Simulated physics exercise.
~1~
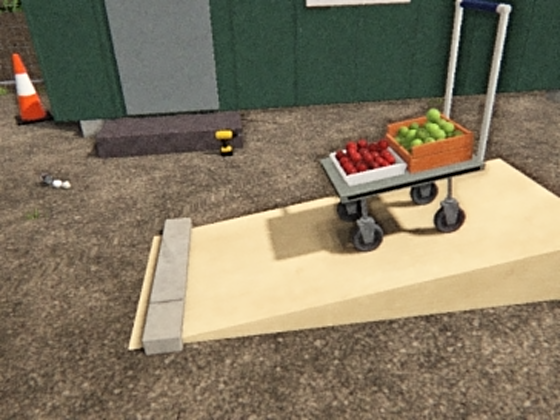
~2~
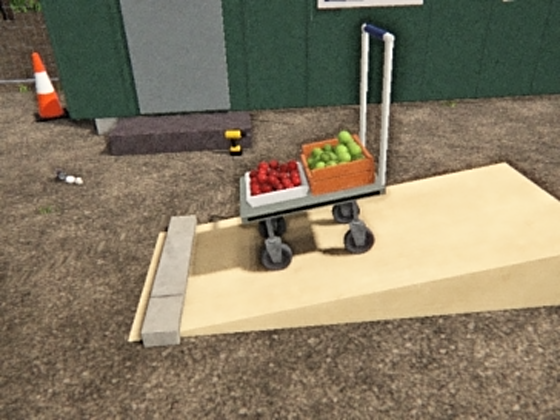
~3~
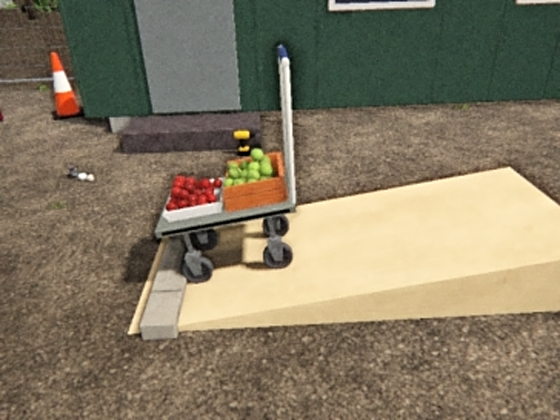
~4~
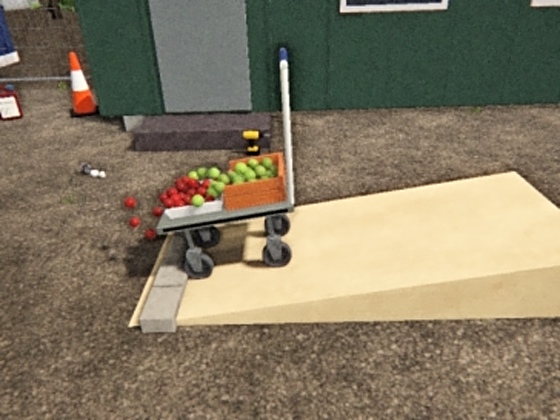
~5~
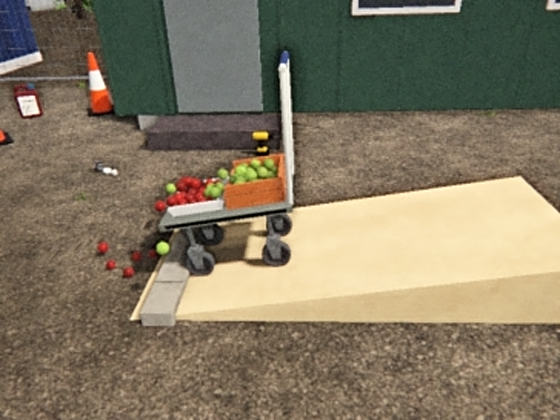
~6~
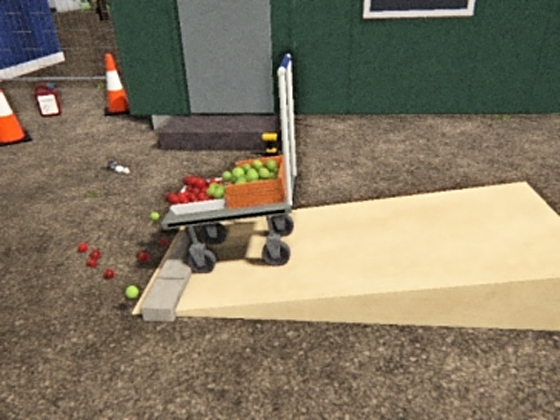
A trolley carrying a white box of red apples and an orange box of green apples rolls left down a pale ramp beside a green building. It reaches the grey kerb at the foot of the ramp and stops short, staying upright. The boxes hold their places, but the fruit keeps going, with red apples spilling over the left end of the white box and green ones tumbling forward out of the orange box onto the reds. Several red apples and a couple of green ones drop to the ground and scatter leftward. At the end the trolley stands still against the kerb, with most of the fruit still aboard.
